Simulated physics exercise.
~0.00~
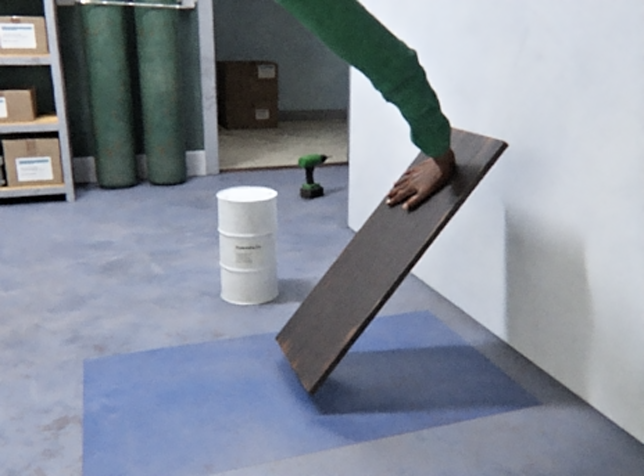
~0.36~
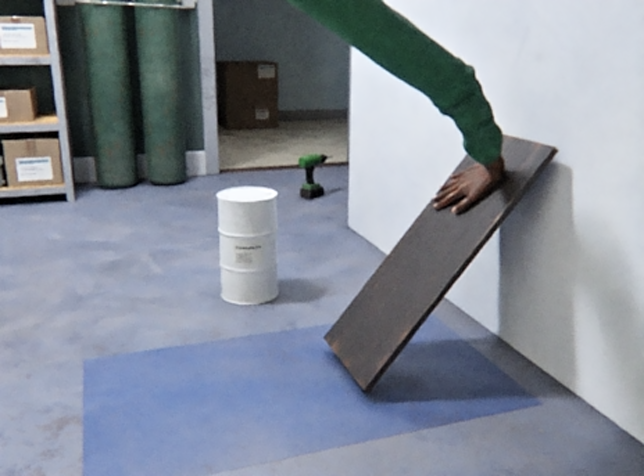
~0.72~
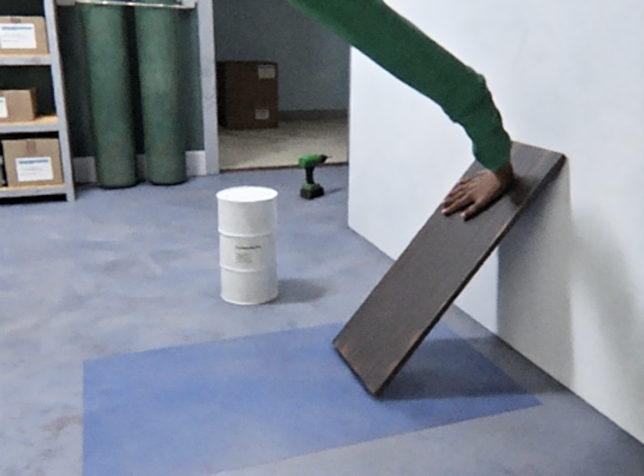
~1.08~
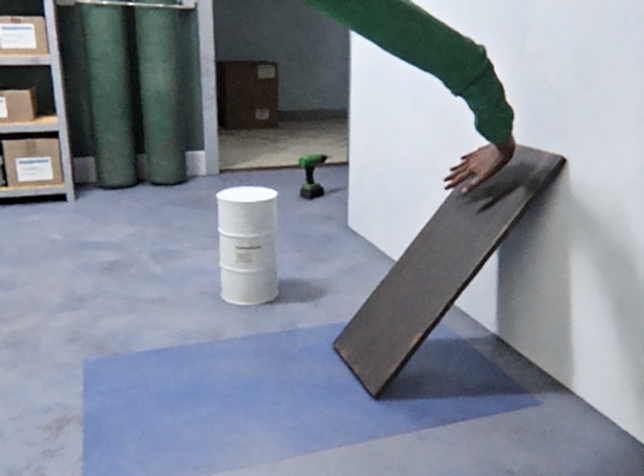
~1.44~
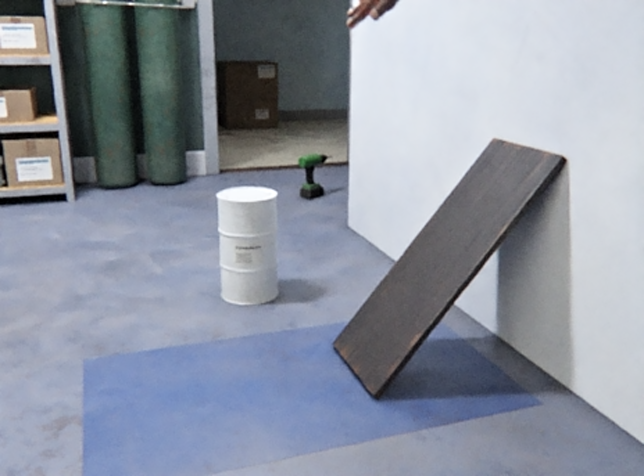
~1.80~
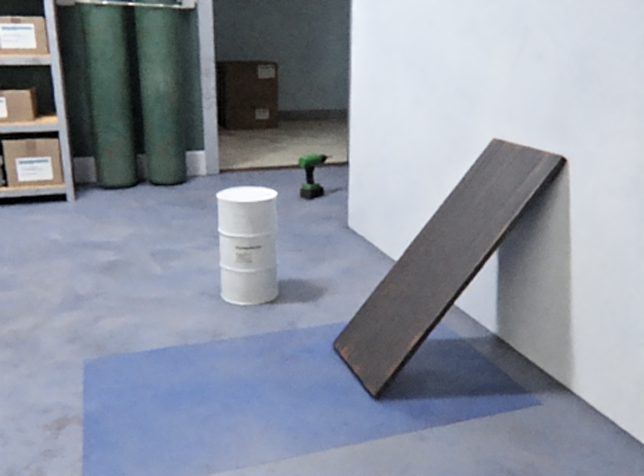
A hand in a green sleeve moved a long black board to the right until it leaned against the white wall, then let go and drew back, leaving the board propped there at a slant while a white canister stood nearby.
